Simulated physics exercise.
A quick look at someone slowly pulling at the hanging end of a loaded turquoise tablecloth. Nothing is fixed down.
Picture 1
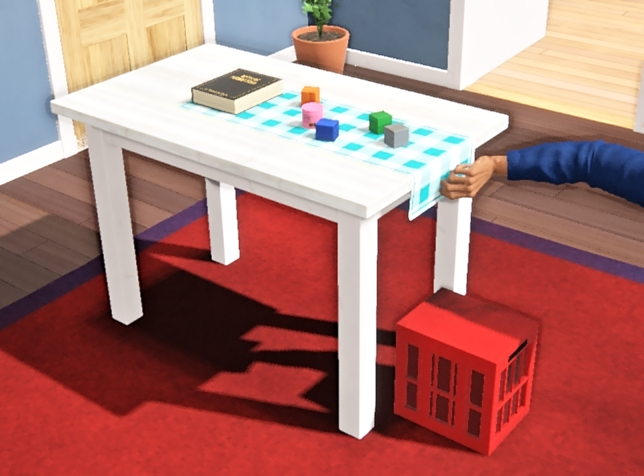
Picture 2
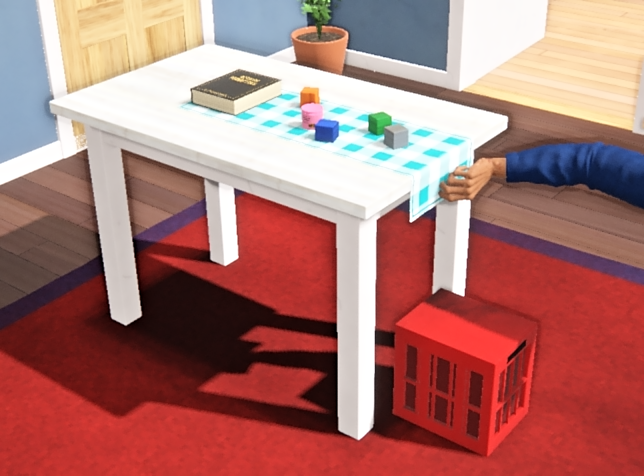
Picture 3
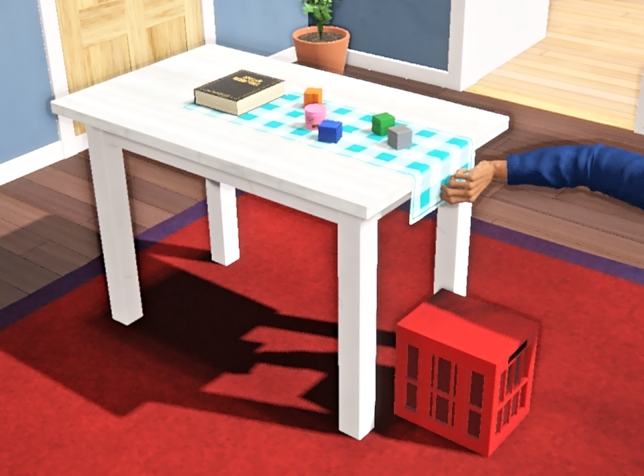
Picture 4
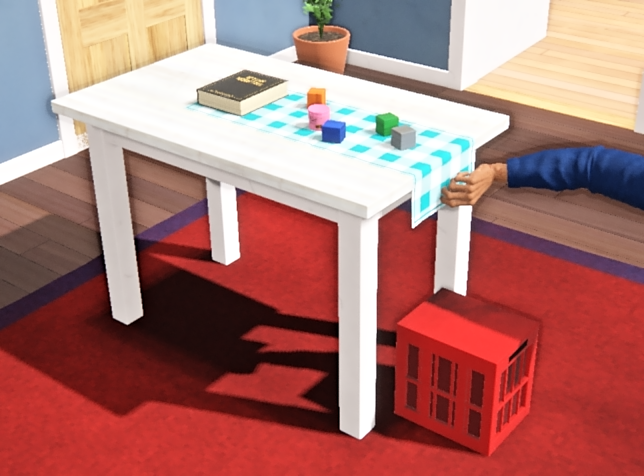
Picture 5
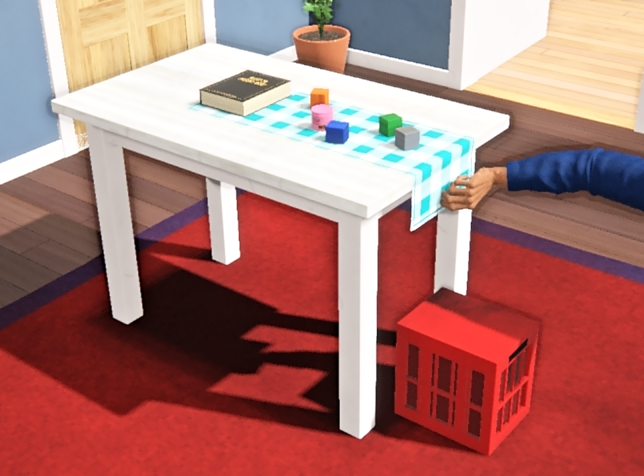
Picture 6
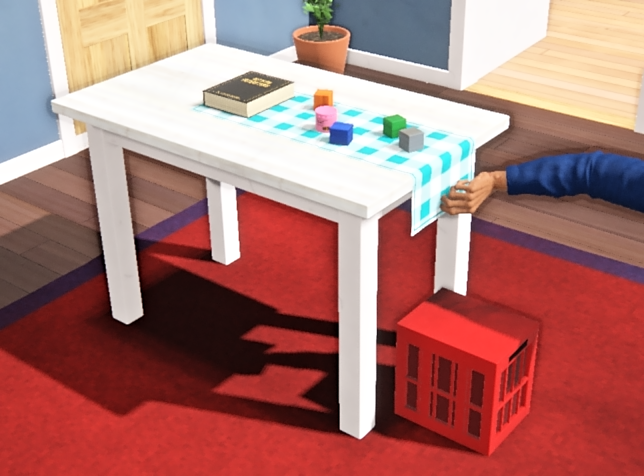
A hand slowly pulls the turquoise checked cloth, shifting the book and small blocks slightly right.
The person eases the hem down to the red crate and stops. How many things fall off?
It carries off three.
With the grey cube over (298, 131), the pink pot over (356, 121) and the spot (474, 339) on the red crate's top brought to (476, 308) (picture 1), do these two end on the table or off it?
The grey cube remains up, the pink pot keeps its place on top.
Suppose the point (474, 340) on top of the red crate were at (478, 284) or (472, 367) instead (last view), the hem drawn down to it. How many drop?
Over the edge go 1 and 4.
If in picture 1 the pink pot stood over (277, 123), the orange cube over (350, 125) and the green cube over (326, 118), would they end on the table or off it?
The pink pot survives; the orange cube falls; the green cube keeps its place on top.
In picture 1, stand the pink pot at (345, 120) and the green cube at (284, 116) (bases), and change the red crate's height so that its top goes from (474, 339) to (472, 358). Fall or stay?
The pink pot drops off; the green cube does not fall.
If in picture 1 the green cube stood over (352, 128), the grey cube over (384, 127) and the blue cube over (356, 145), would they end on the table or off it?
The green cube drops off, the grey cube drops off, the blue cube drops off.
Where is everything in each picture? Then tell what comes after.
In the first picture, hem (410, 220); grey cube (397, 127); green cube (381, 114); blue cube (327, 122); pink pot (313, 107); orange cube (310, 89); top of the crate (474, 339).
In the second picture, hem (410, 222); grey cube (396, 128).
In the third picture, hem (410, 224); green cube (383, 116).
In the fourth picture, hem (413, 228); blue cube (334, 124); top of the crate (474, 340).
In the fifth picture, hem (411, 231); pink pot (322, 109).
In the sixth picture, hem (411, 236); grey cube (412, 131); green cube (395, 118); blue cube (341, 125); pink pot (326, 110); orange cube (323, 92).
Early on, hem near (442, 273); grey cube gone.
Midway, hem near (441, 302); grey cube and green cube gone.
Finally, hem on the crate; grey cube, green cube and blue cube gone. The answer is three.
